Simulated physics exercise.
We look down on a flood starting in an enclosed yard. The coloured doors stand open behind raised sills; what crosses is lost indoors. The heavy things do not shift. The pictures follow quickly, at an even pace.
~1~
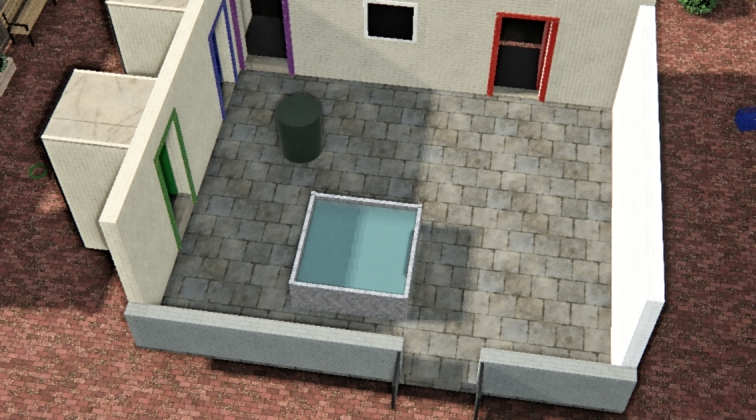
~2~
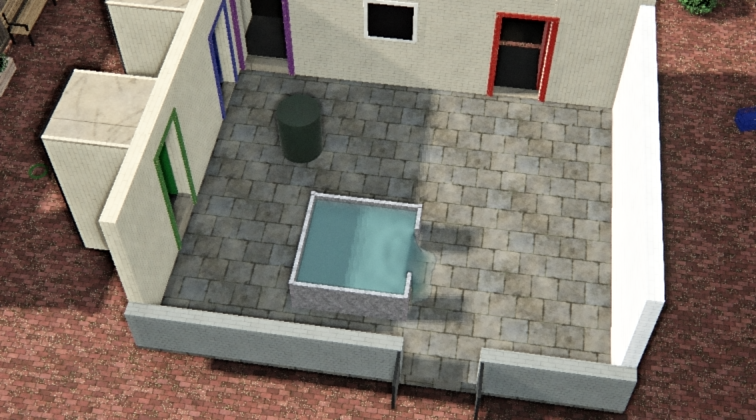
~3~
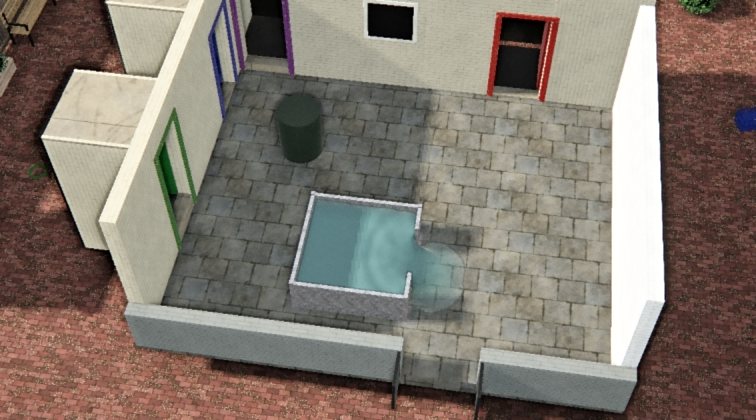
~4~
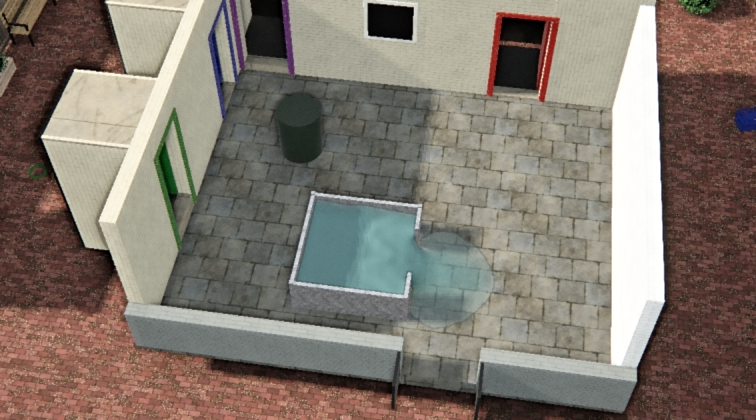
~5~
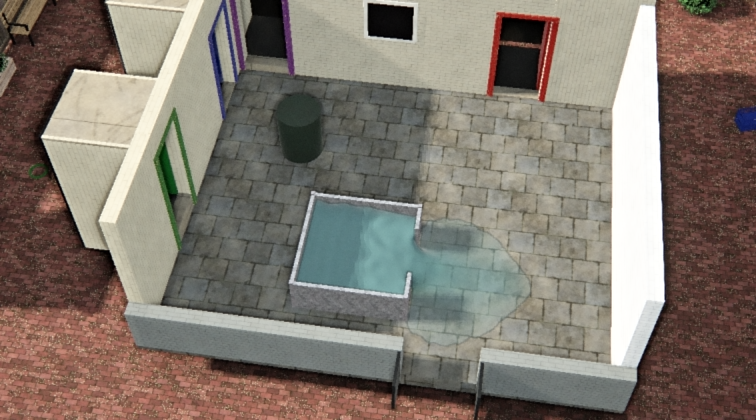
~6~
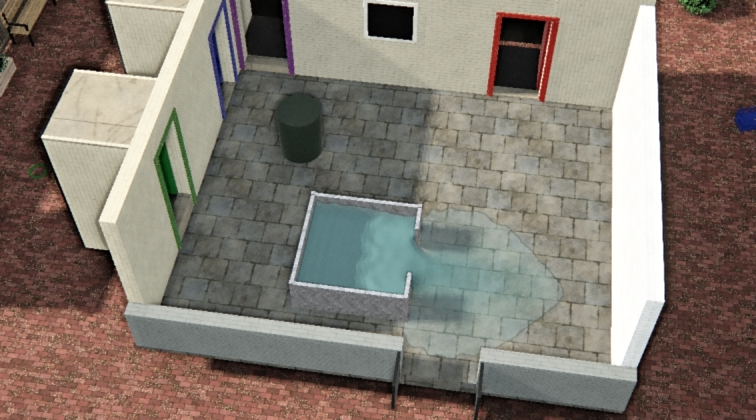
At first, still water fills a square, pale-rimmed tank in a paved, walled yard with coloured door surrounds and a dark green barrel. Then a gap opens in the tank's right side and water pours out onto the paving, spreading rightward in a rounded sheet that grows steadily wider and thinner.
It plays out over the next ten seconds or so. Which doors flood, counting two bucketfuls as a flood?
The green door admits no more than that; the red door lets in a lot; the blue door admits no more than that; the purple door admits no more than that.
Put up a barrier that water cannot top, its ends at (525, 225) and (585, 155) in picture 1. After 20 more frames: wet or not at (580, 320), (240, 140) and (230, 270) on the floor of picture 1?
In that order: Covered, clear, not flooded.
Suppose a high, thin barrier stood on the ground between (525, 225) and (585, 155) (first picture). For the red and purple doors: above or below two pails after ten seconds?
The red door keeps below it; the purple door is under.
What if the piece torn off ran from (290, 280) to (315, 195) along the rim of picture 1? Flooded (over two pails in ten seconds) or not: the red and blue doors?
In short: The red door takes less, the blue door takes more.
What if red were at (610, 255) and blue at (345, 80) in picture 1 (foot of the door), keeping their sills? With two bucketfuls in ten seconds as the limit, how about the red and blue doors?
One by one: Red door goes over; blue door takes less.
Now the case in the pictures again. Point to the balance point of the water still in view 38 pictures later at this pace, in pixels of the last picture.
Roughly at (491, 236).
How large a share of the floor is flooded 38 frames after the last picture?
Near 50 in a hundred.
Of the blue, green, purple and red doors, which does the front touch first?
First comes the one in red.
A moment on, water covers 25 % of the floor; the green door not reached, the red door not reached, the blue door not reached, the purple door not reached.
Next, water covers 30 % of the floor; the green door not reached, the red door not reached, the blue door not reached, the purple door not reached.
Then, water covers 30 % of the floor; the green door not reached, the red door not reached, the blue door not reached, the purple door not reached.
Later, water covers 50 % of the floor; the green door not reached, the red door under two buckets in, the blue door not reached, the purple door not reached.
In the end, water covers 80 % of the floor; the green door not reached, the red door over two buckets in, the blue door under two buckets in, the purple door wet at the sill, nothing in.
